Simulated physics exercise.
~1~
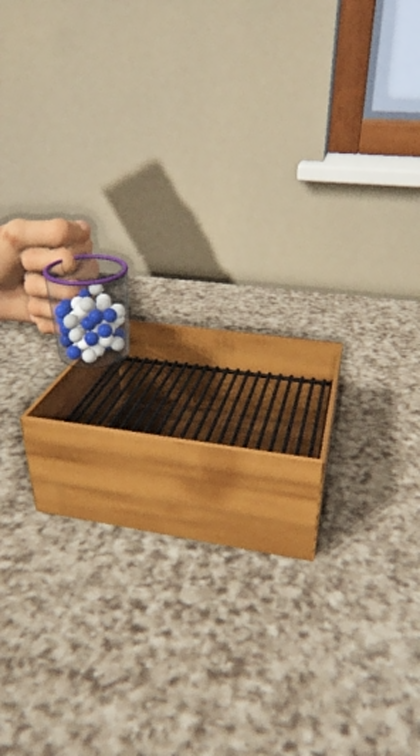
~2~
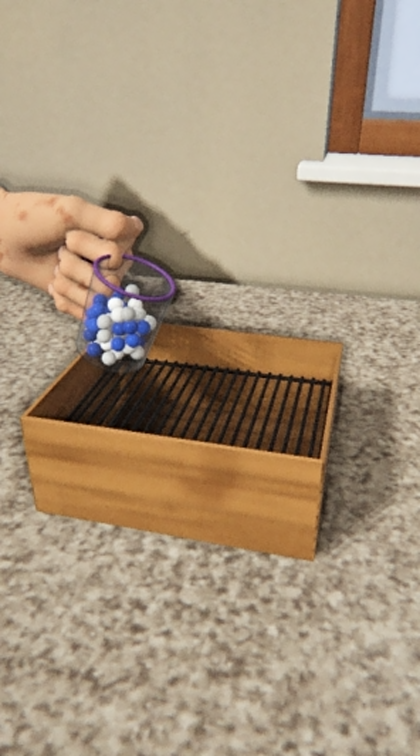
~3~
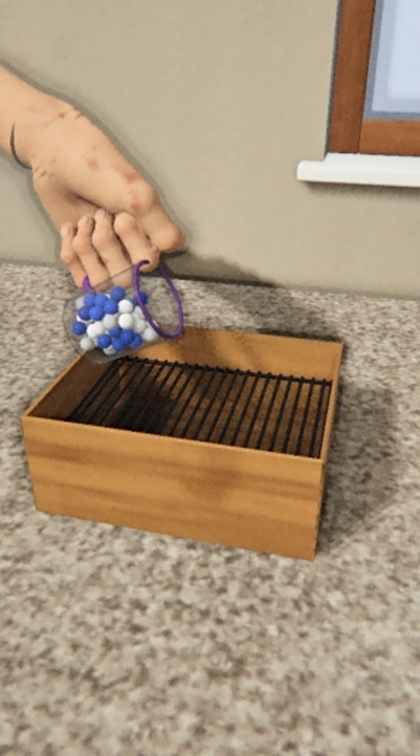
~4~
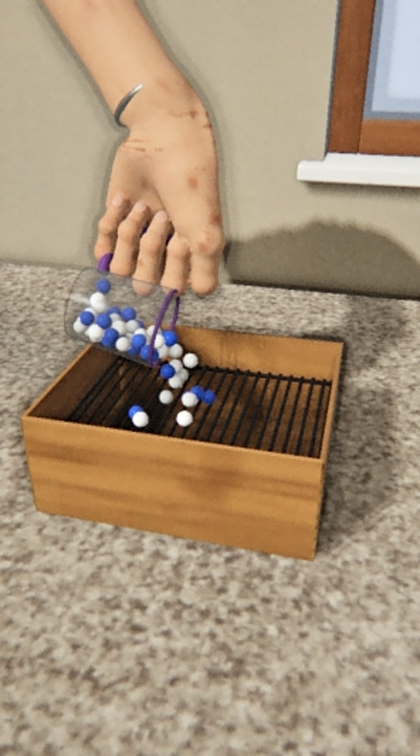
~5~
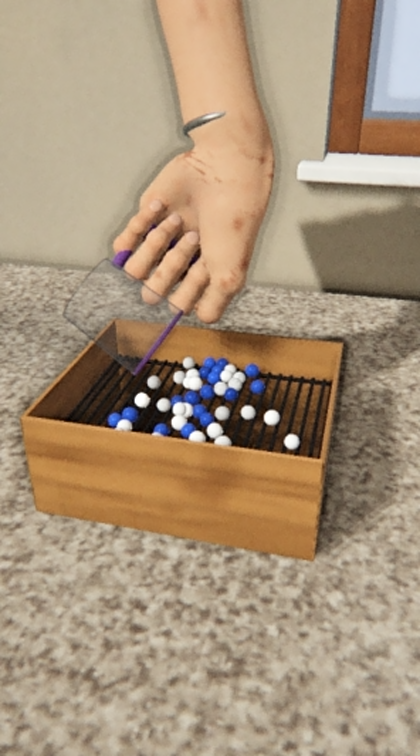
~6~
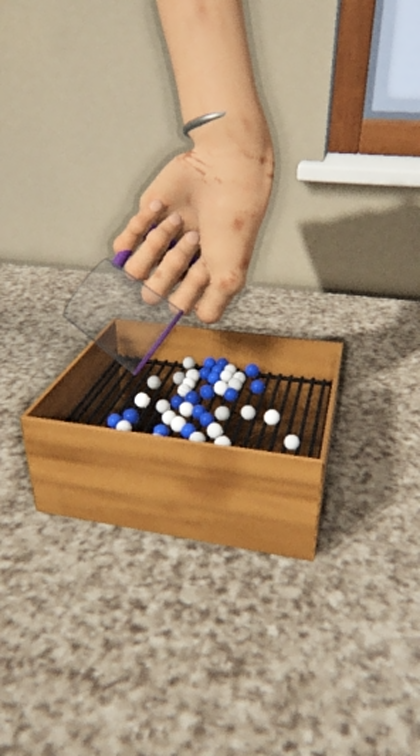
A hand holds a clear cup with a purple rim, full of white and blue balls, above the left side of an open wooden box on a speckled stone counter, seen from slightly above with a beige wall and window behind. Dark wires run across the inside of the box. The hand tips the cup to the right until it lies on its side, and the balls begin spilling onto the wires. It keeps turning the cup over until it is empty. The white and blue balls spread out and come to rest mixed together on the wires.
